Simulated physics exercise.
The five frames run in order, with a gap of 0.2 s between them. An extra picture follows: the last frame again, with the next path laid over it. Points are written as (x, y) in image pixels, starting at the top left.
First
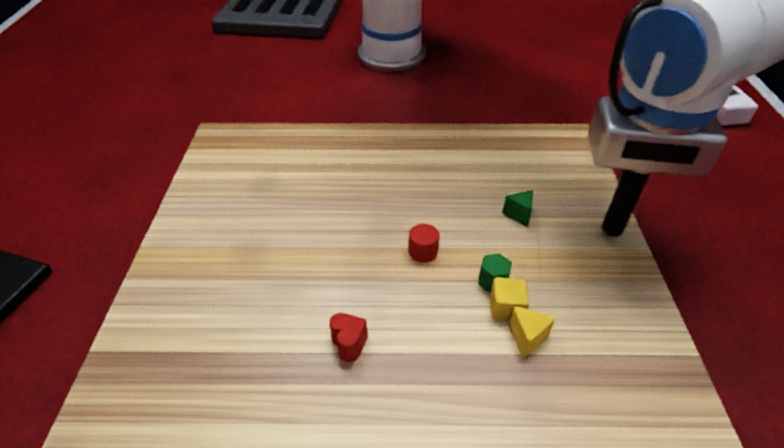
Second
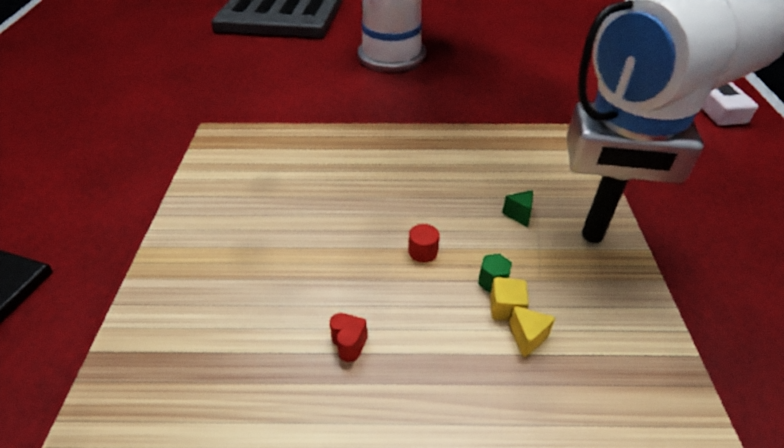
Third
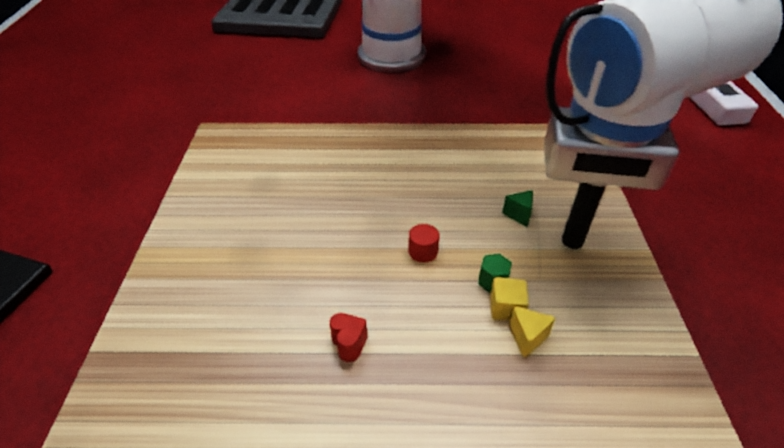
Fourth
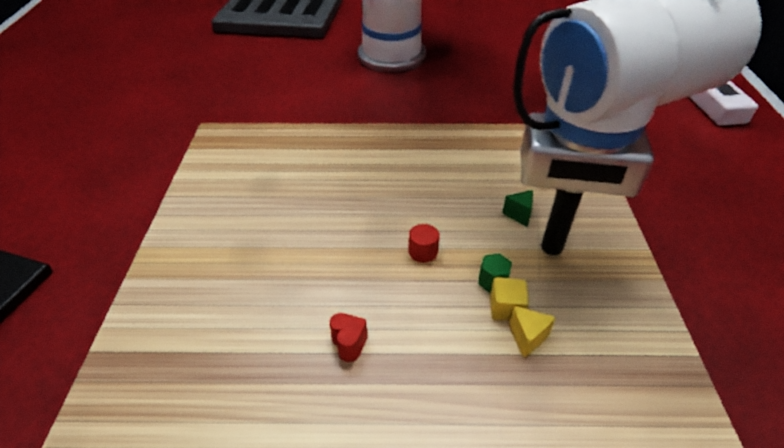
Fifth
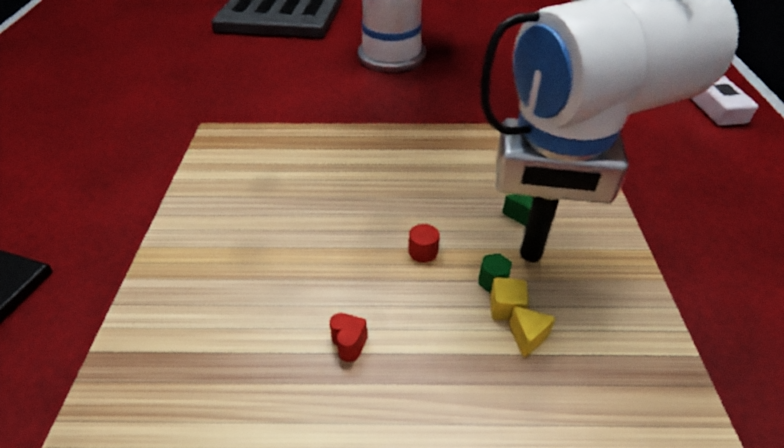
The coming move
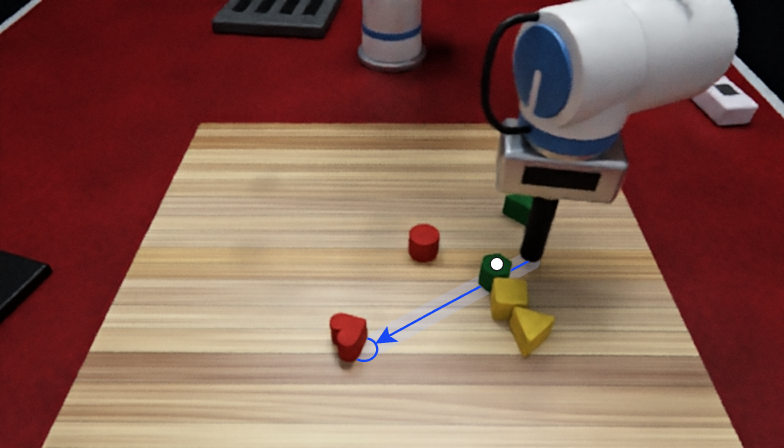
A robot arm moves its black tool left across the board while the colored blocks stay still.
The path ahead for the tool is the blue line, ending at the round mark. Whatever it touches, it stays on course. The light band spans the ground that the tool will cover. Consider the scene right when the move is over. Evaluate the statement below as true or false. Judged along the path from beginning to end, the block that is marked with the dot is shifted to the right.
This is true.
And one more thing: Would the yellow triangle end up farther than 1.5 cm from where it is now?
Answer: No.
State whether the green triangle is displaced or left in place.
It's unmoved.
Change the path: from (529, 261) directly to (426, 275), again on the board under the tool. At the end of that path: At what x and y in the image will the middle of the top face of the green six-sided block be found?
Around pixel (479, 271).
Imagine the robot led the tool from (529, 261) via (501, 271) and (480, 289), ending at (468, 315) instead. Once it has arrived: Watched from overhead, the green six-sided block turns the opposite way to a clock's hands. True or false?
False.
The drawn path runs straight from (529, 261) to (364, 349); the dot is on the green six-sided block.
The first path, step by step. One third of the way, tool (480, 282); green six-sided block (459, 280), turned 15° clockwise.
Two thirds of the way, tool (424, 311); green six-sided block (398, 306), turned 35° clockwise.
At the end, tool (364, 344); red heart-shaped block (326, 338), turned 15° clockwise; green six-sided block (346, 314), turned 85° clockwise; yellow square block not moved; green triangle not moved; yellow triangle not moved.
